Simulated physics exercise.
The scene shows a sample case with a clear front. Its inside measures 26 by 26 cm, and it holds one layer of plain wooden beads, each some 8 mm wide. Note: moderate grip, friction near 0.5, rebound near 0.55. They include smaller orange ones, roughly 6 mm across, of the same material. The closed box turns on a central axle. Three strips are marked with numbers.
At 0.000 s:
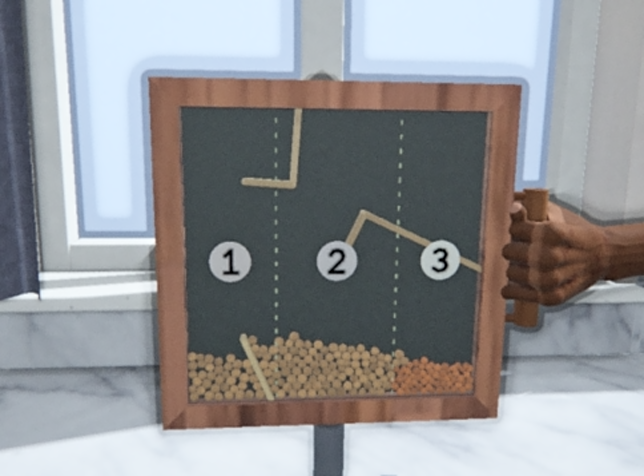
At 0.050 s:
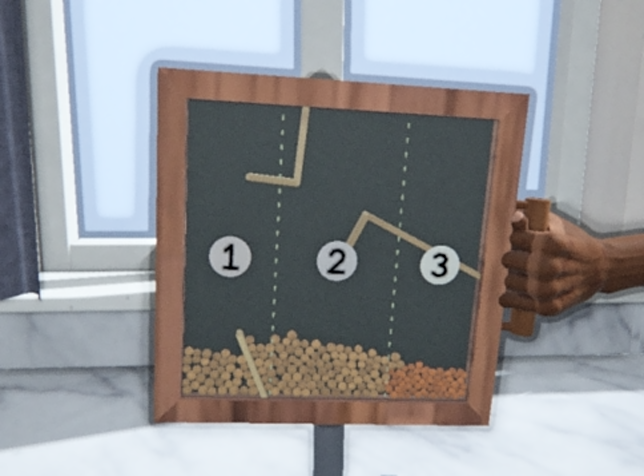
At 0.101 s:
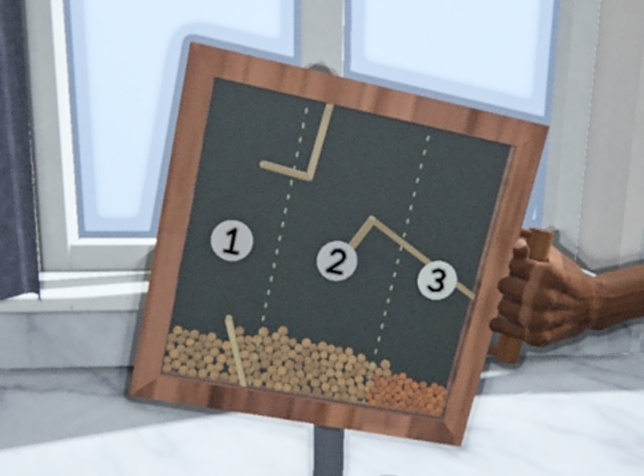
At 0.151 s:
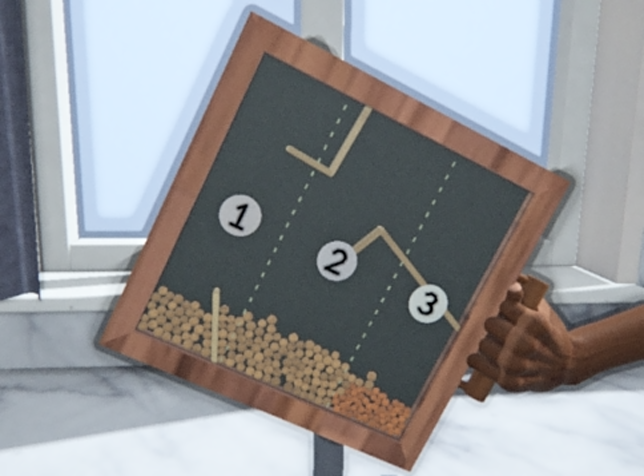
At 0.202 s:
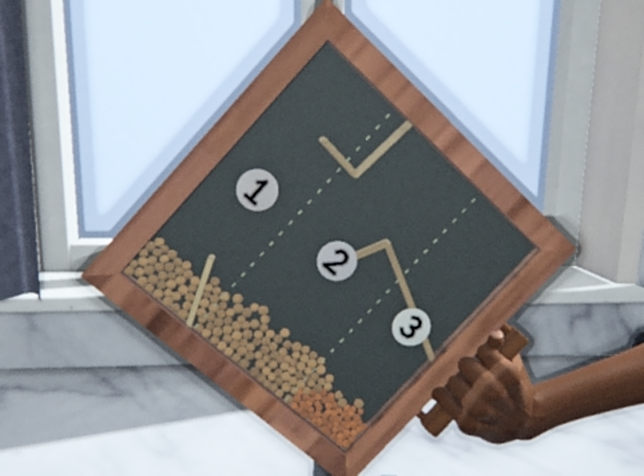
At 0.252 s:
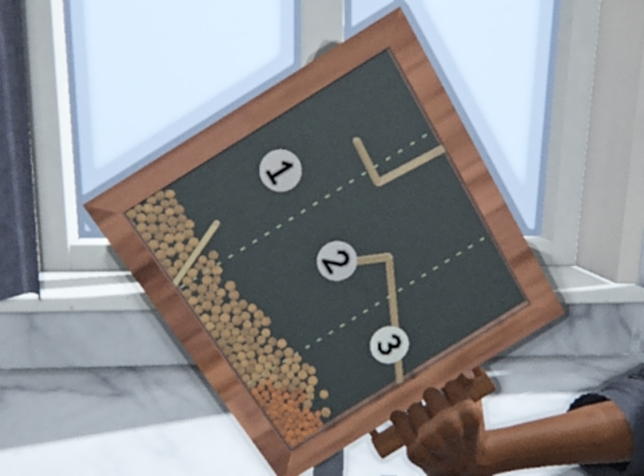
A framed box of small beads turns clockwise as a hand grips its handle.
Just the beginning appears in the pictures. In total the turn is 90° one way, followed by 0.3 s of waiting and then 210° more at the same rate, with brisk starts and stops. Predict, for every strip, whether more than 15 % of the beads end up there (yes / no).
No. 1: Yes. 2: Yes. 3: No.
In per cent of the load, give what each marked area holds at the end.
Strip 1: 70; strip 2: 30; strip 3: 0.
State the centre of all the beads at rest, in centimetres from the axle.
About 2 cm right and 10 cm below.
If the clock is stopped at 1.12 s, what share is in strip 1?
Around 10 per cent.
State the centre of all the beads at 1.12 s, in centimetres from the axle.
Roughly 5 cm to the left and 7 cm up.
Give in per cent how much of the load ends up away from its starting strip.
Around 70 percent.
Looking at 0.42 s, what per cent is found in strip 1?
20 %.
By 0.42 s, it stands 90° clockwise; the beads' middle is 10 cm left of and 5 cm below the centre; no. 1, 20 %, no. 2, 20 %, no. 3, 60 %.
By 1.12 s, it has come round 194° clockwise; the beads' middle is 5 cm left of and 7 cm above the centre; no. 1, 10 %, no. 2, 5 %, no. 3, 80 %.
By 1.52 s, it has come round 300° clockwise; the beads' middle is 2 cm right of and 9 cm below the centre; no. 1, 55 %, no. 2, 45 %.
Settled by 2.3 s, it has come round 300° clockwise; no. 1, 70 %, no. 2, 30 %, no. 3, 0 %.
